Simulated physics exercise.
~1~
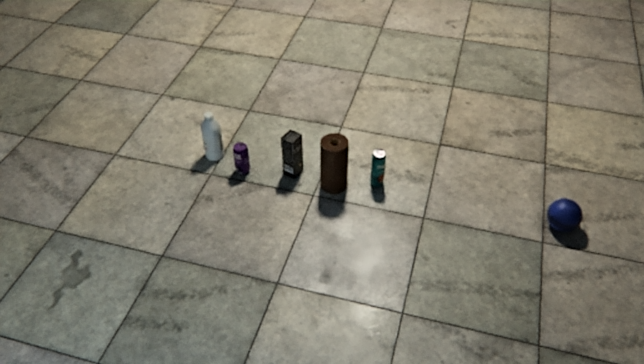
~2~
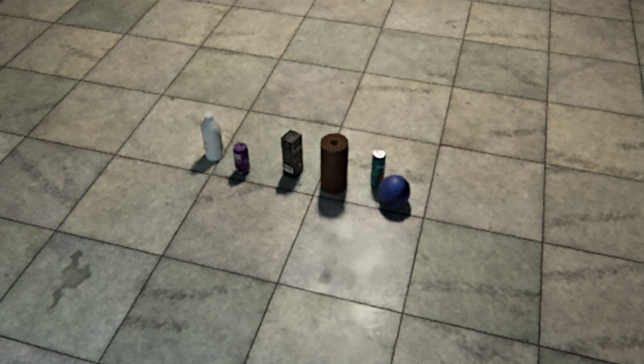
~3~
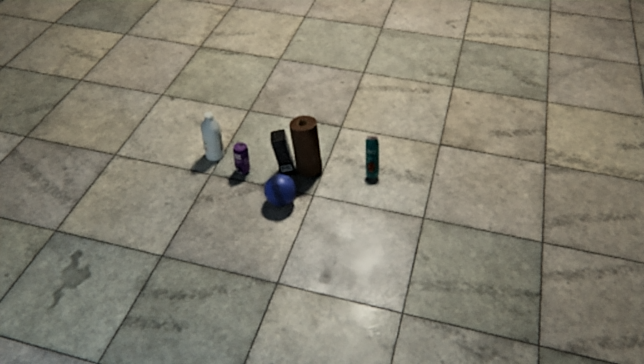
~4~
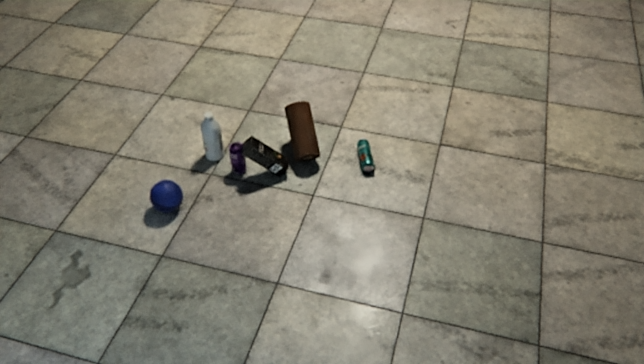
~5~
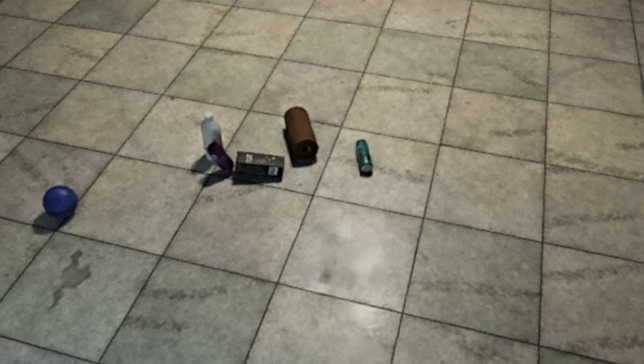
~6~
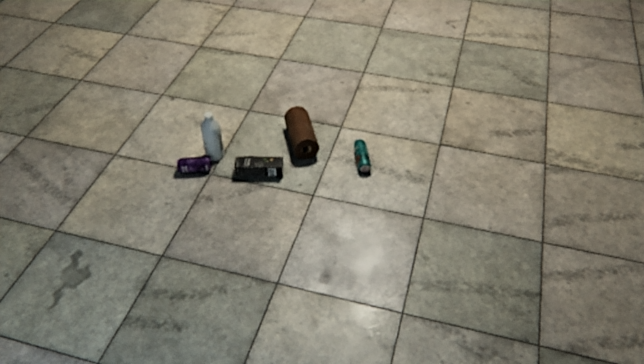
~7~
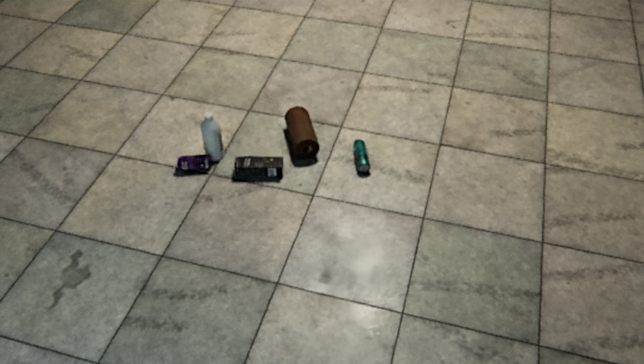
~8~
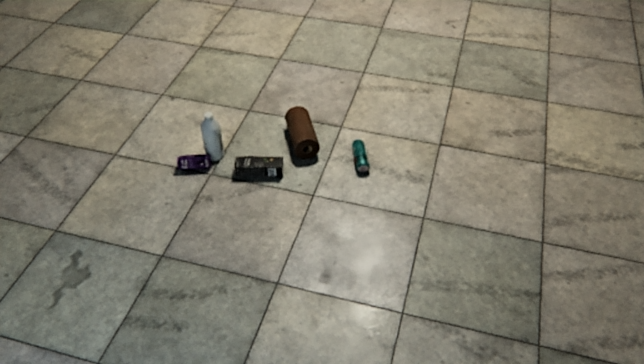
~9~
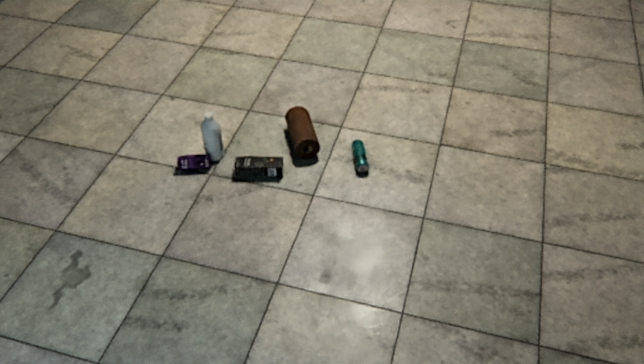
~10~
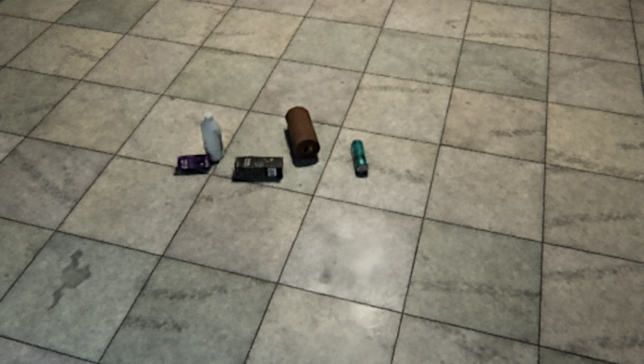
A brown roll, a black carton, two small cans and a white bottle stood on a tiled floor when a blue ball rolled in from the right, knocked down all but the bottle, and rolled out of view to the left.
